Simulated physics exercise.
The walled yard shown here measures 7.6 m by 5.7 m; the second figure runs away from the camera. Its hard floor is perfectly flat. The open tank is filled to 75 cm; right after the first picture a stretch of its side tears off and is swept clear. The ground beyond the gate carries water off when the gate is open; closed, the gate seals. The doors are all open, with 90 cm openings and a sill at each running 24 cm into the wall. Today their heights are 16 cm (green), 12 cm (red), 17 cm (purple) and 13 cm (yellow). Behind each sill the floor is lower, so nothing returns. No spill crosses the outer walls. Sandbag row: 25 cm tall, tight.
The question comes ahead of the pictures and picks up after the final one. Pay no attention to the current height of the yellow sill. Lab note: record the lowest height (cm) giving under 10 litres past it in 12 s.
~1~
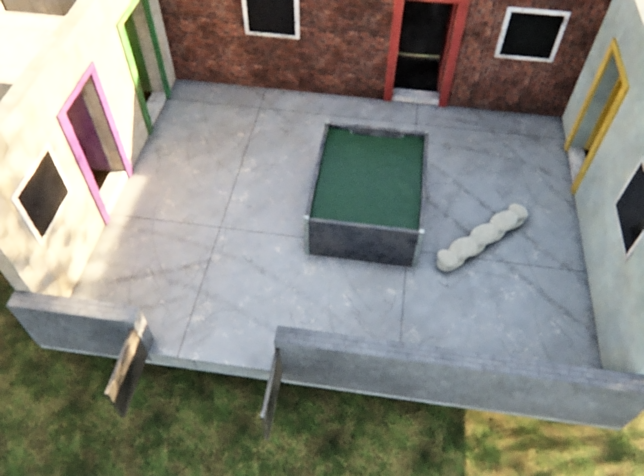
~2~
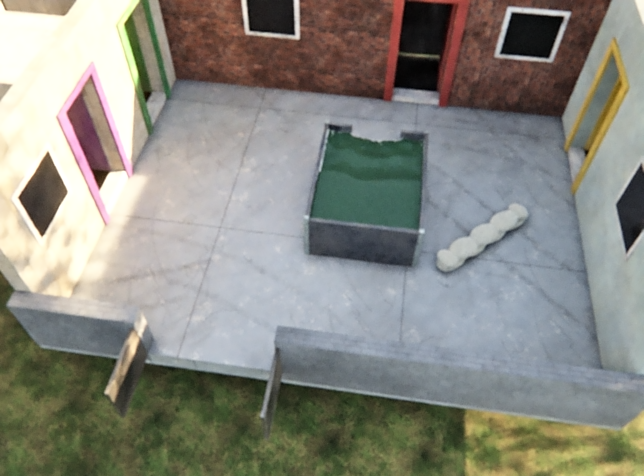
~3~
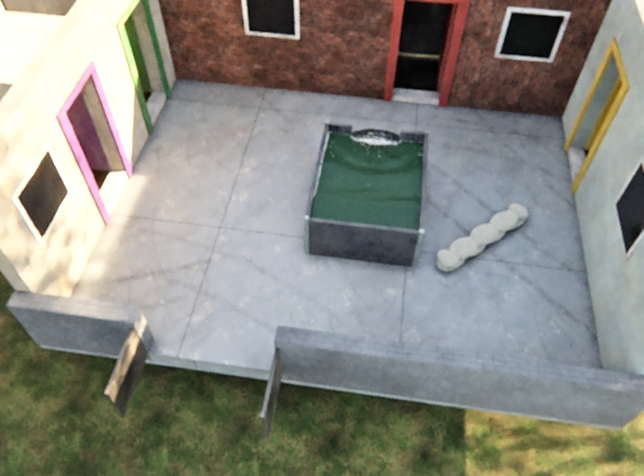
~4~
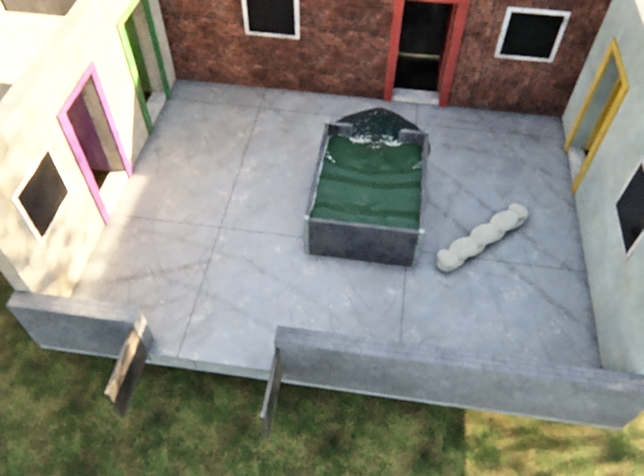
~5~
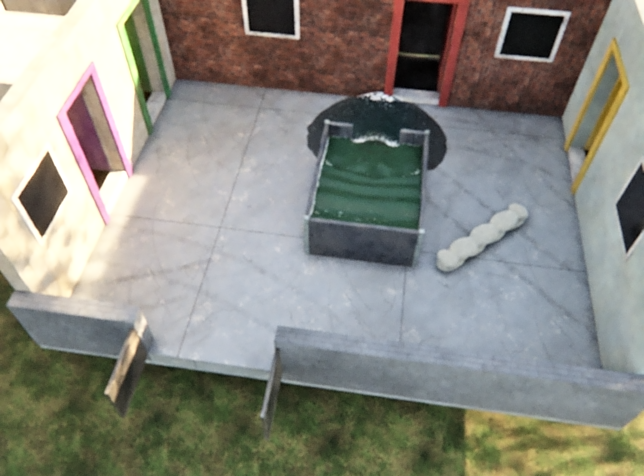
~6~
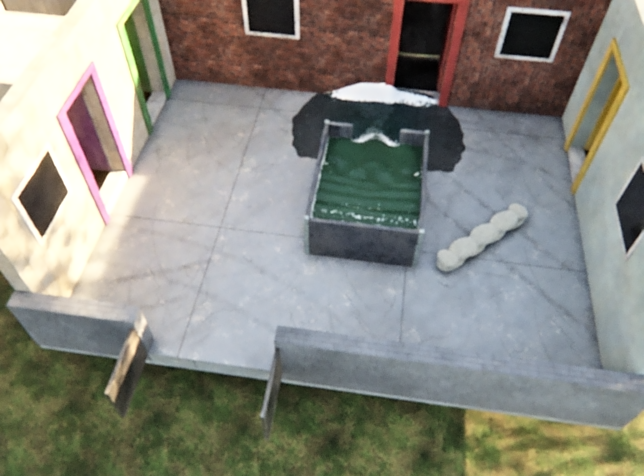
Lowest height: 9.5 cm.
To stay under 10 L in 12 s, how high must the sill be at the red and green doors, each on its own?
About 32 cm at red and about 16 cm at green.
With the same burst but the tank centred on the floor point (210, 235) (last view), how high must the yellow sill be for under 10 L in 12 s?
A height near 10.5 cm.
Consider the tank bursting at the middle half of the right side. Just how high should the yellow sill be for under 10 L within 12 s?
Some 28 cm.
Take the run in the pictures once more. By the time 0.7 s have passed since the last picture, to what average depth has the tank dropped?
Around 51 cm on average.
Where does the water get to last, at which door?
Door: Purple.
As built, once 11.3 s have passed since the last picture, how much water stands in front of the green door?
It comes to about 5.0 centimetres deep.
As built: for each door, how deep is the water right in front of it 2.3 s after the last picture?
Depths in cm - green: 20, red: 22, purple: 1, yellow: 12.
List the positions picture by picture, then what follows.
In the first frame, still water, 75 cm deep, in the open tank at (370, 177); the yellow door at (592, 126) is dry.
In the second frame, the gap is on the far side, the front 0.3 m out at a hidden place; the back of the open tank holds 75 cm.
In the third frame, the gap is on the far side, the front 0.8 m out at a hidden place; the back of the open tank holds 75 cm.
In the fourth frame, water pours out on the far side and has run 1.5 m, to (380, 111); about 7 cm deep outside, 75 cm at the back.
In the fifth frame, water pours out on the far side and has run 1.8 m, to (406, 103); about 6 cm deep outside, 71 cm at the back.
In the sixth frame, the front is at (417, 93), 2.0 m from the gap on the far side; 4.5 m2 of floor is wet, 63 cm left at the back; the yellow door at (592, 126), 3.5 m from the gap, is still 2.1 m from the nearest water.
Then, 0.7 s after the last picture water covers 15 % of the floor, deepest (43 cm) near (374, 161); it has not reached the yellow door.
Then, 2.3 s after the last picture water covers 35 % of the floor, deepest (28 cm) near (374, 161); 12 cm at the yellow door, 0 litres in over its 13 cm sill.
Then, 11.3 s after the last picture water covers 95 % of the floor, deepest (8 cm) near (328, 315); 5 cm at the yellow door, 1 litre in over its 13 cm sill.
At the yellow door as built, the water peaked near 13 cm, 2.5 s after the last picture.
Run again over the same 12 s with other heights there, 15 litres in over 8.5 cm, 3 litres over 11.5 cm. The limit of 10 litres is kept from about 9.5 cm up.
